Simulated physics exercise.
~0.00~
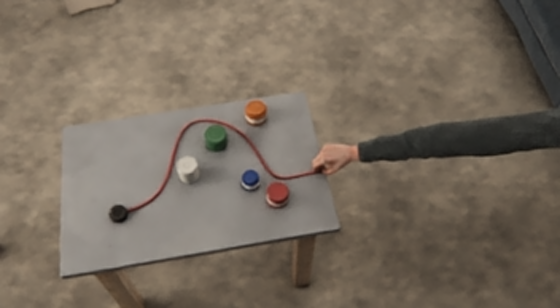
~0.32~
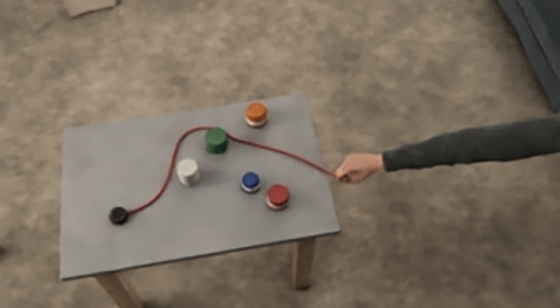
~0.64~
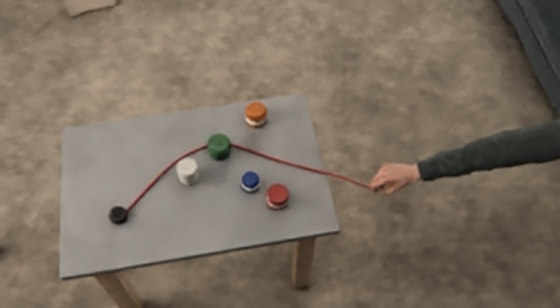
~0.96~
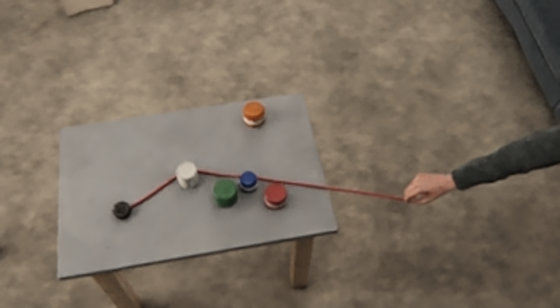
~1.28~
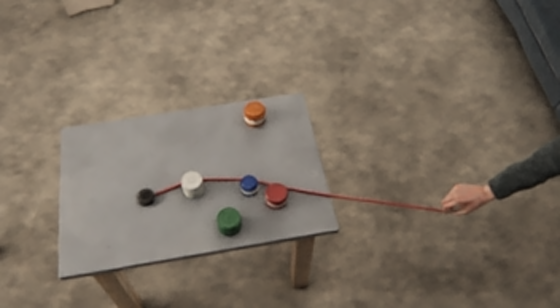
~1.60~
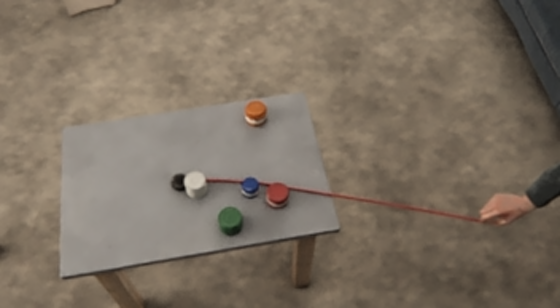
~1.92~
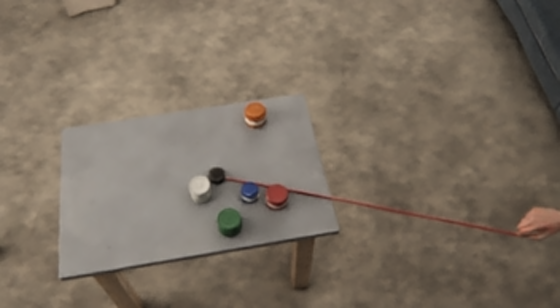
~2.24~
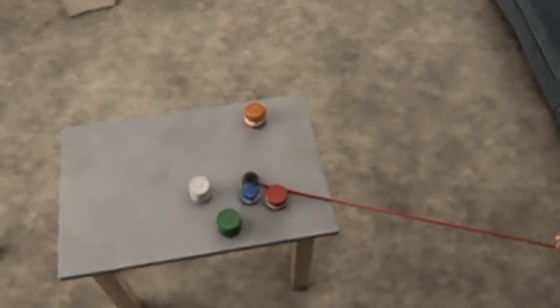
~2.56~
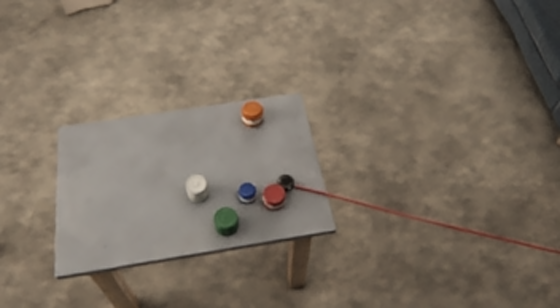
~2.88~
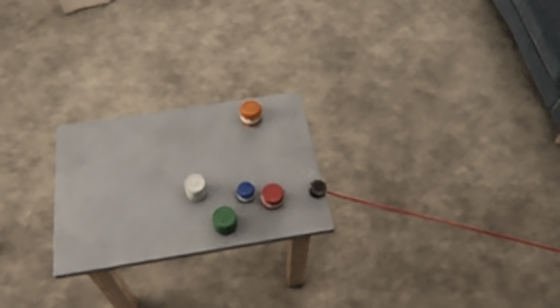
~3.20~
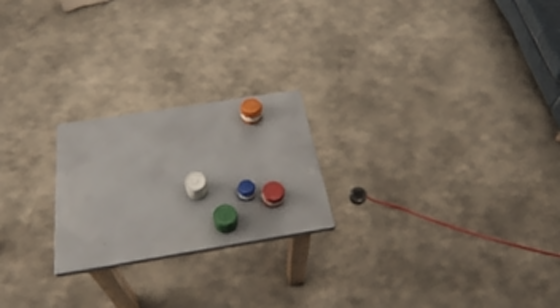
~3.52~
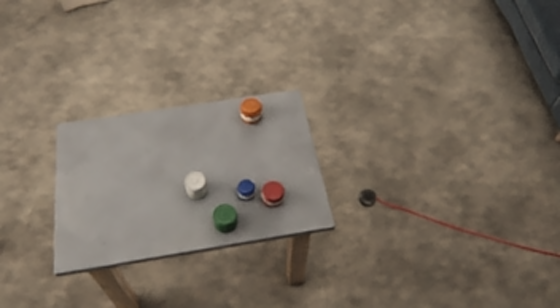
We see a hand pull a red cord rightward across a grey table, dragging the green tub toward the near edge and nudging the white tin and blue jar slightly, before the attached black puck slides off the right side, leaving the five coloured containers on top.
